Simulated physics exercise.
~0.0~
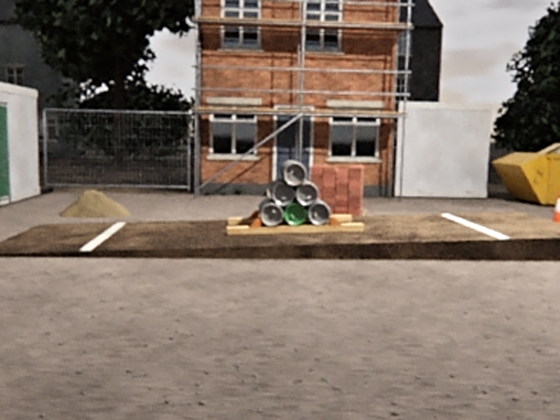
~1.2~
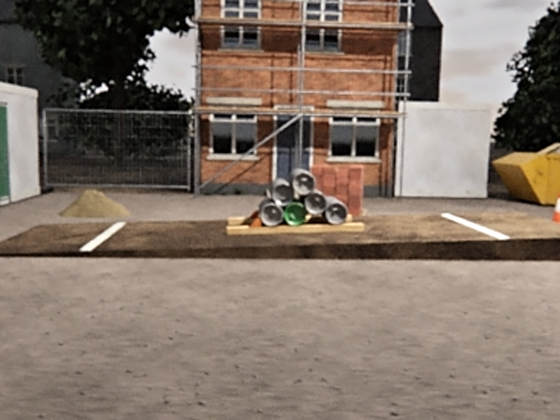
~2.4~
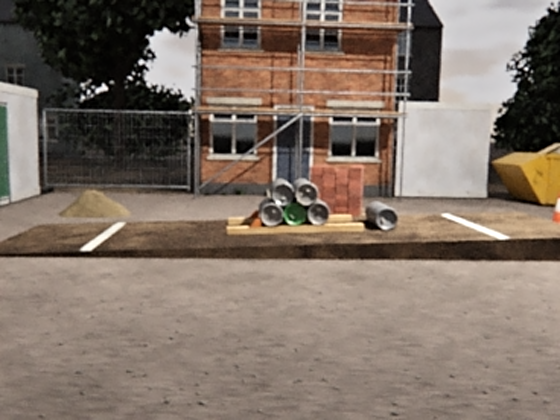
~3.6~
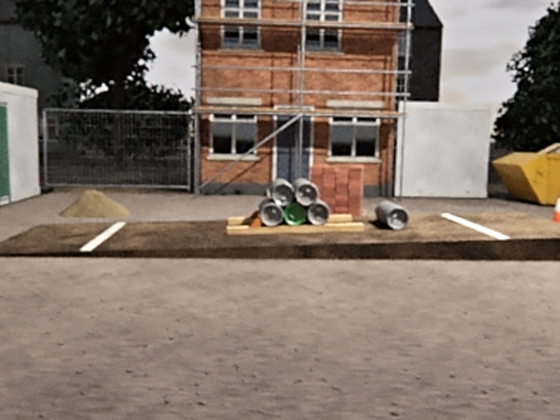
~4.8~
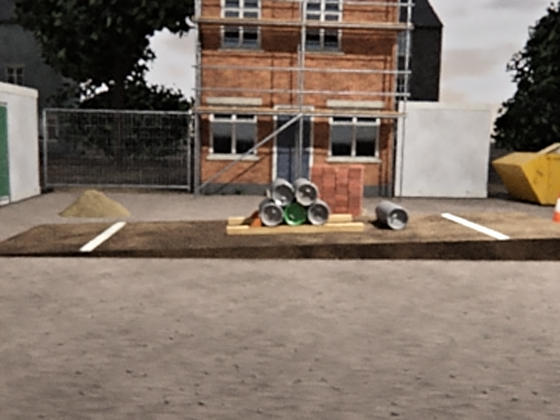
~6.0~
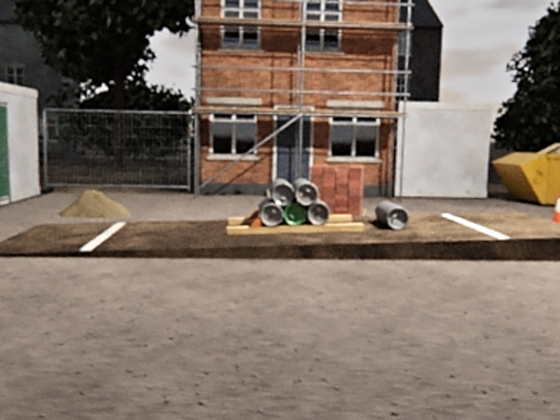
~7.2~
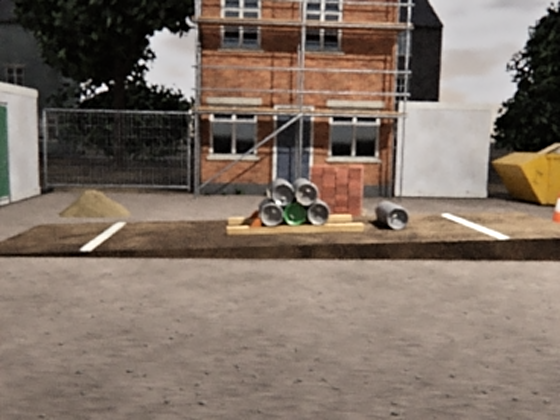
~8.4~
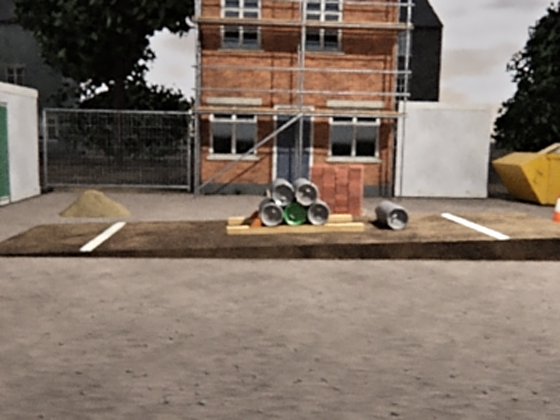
A pyramid of gas cylinders stacked in front of a scaffolded brick house partly gave way, and one cylinder rolled off to the right and stopped on the soil before the white line, while the green one stayed put with the rest.
